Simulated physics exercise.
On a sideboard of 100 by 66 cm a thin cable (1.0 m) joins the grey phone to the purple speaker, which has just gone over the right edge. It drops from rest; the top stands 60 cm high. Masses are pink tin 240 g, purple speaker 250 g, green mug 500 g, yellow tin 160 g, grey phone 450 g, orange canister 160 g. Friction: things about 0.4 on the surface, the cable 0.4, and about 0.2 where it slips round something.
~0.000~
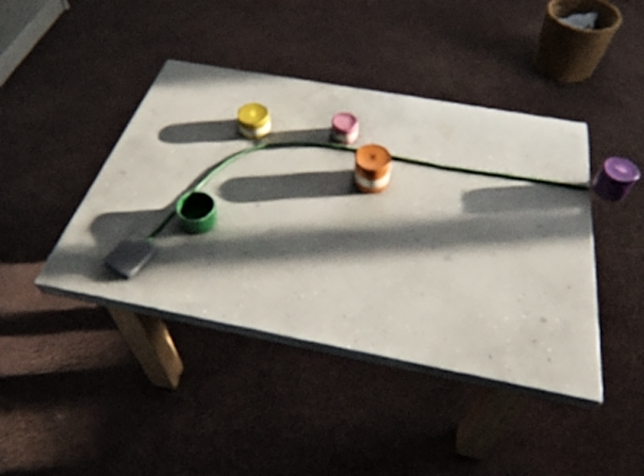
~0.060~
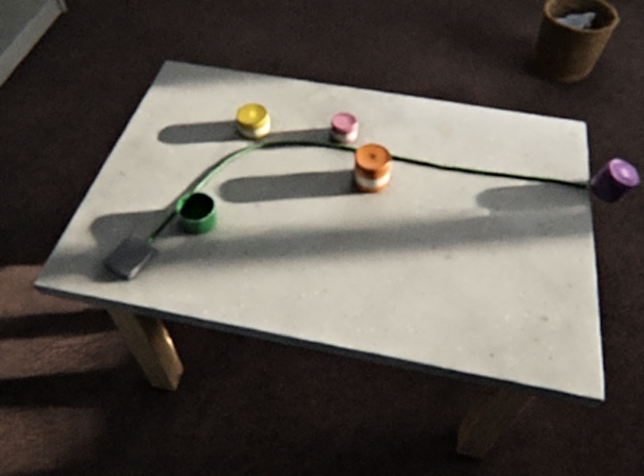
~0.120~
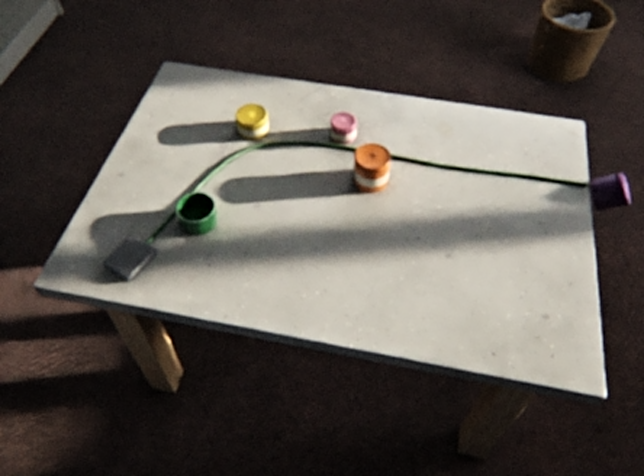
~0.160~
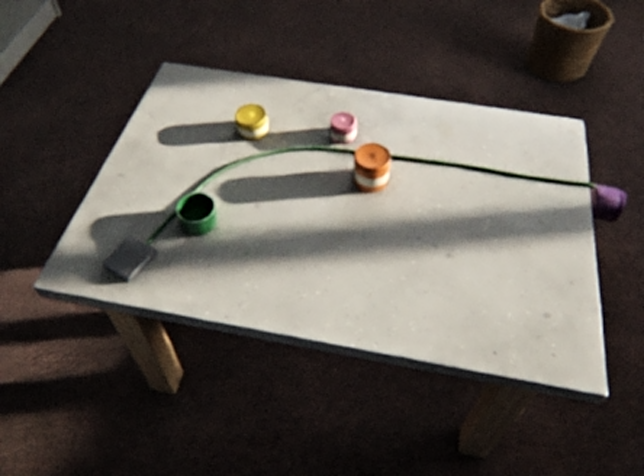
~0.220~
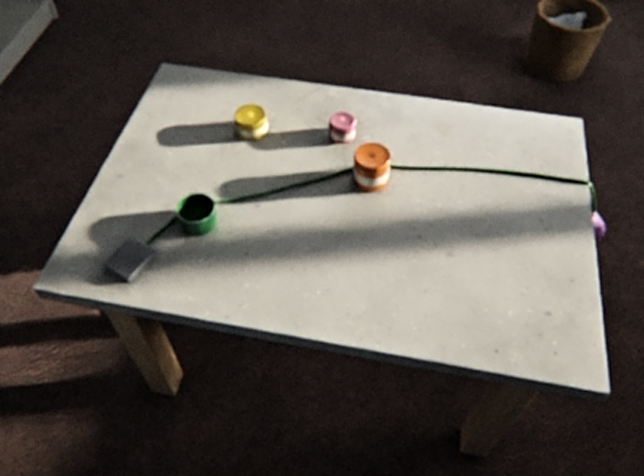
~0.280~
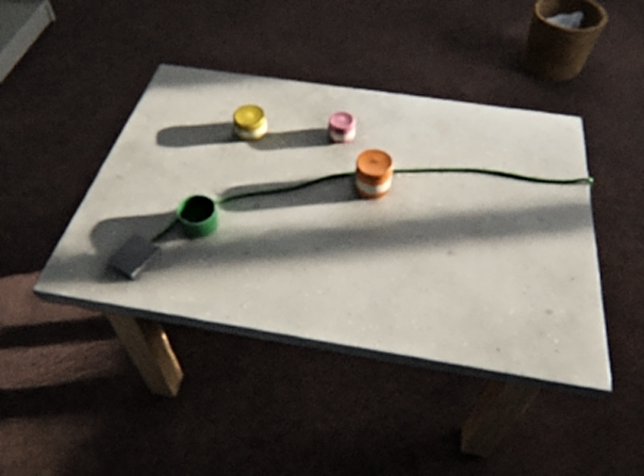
A purple speaker drops past the right edge of a pale tabletop, seen from above at an angle, tilting as it sinks out of sight below the edge. The dark cable tied to it, running left to a grey phone, straightens from a wide curve and slides toward the green mug and orange canister. The yellow tin and a pink container stay put behind, while the view drifts very slightly.
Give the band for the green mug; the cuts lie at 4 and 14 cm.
Result: Green mug stays in the low band.
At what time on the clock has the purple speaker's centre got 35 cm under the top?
About: Never.
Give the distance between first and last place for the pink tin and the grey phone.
Pink tin 0 cm, grey phone 2 cm.
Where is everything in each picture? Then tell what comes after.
Green mug (196, 205); cable runs through (541, 180) (440, 166) (256, 148), in the first picture.
Purple speaker (621, 171); cable runs through (539, 178), in the second picture.
Purple speaker (610, 192); cable runs through (539, 177), in the third picture.
Purple speaker (603, 203); cable runs through (550, 179), in the fourth picture.
Purple speaker (585, 225); cable runs through (584, 182), in the fifth picture.
Green mug (196, 209); cable runs through (583, 179) (480, 170) (292, 188), in the sixth picture.
By 0.5 s, the cable's tail end at (151, 241); purple speaker over the edge, orange canister 4 cm off its start, grey phone 1 cm off its start.
By 0.7 s, the cable's tail end at (151, 241); purple speaker over the edge, orange canister 4 cm off its start, grey phone 1 cm off its start.
By 1.0 s, the cable's tail end at (151, 241); purple speaker over the edge, orange canister 4 cm off its start at (376, 168), grey phone 1 cm off its start at (134, 253).
By 1.2 s, the cable's tail end at (151, 241); purple speaker over the edge, orange canister 4 cm off its start, grey phone 1 cm off its start.
By 2.4 s, the cable's tail end at (151, 241); green mug 0 cm off its start at (196, 209), purple speaker over the edge, orange canister 4 cm off its start at (377, 168), grey phone 1 cm off its start at (134, 253).
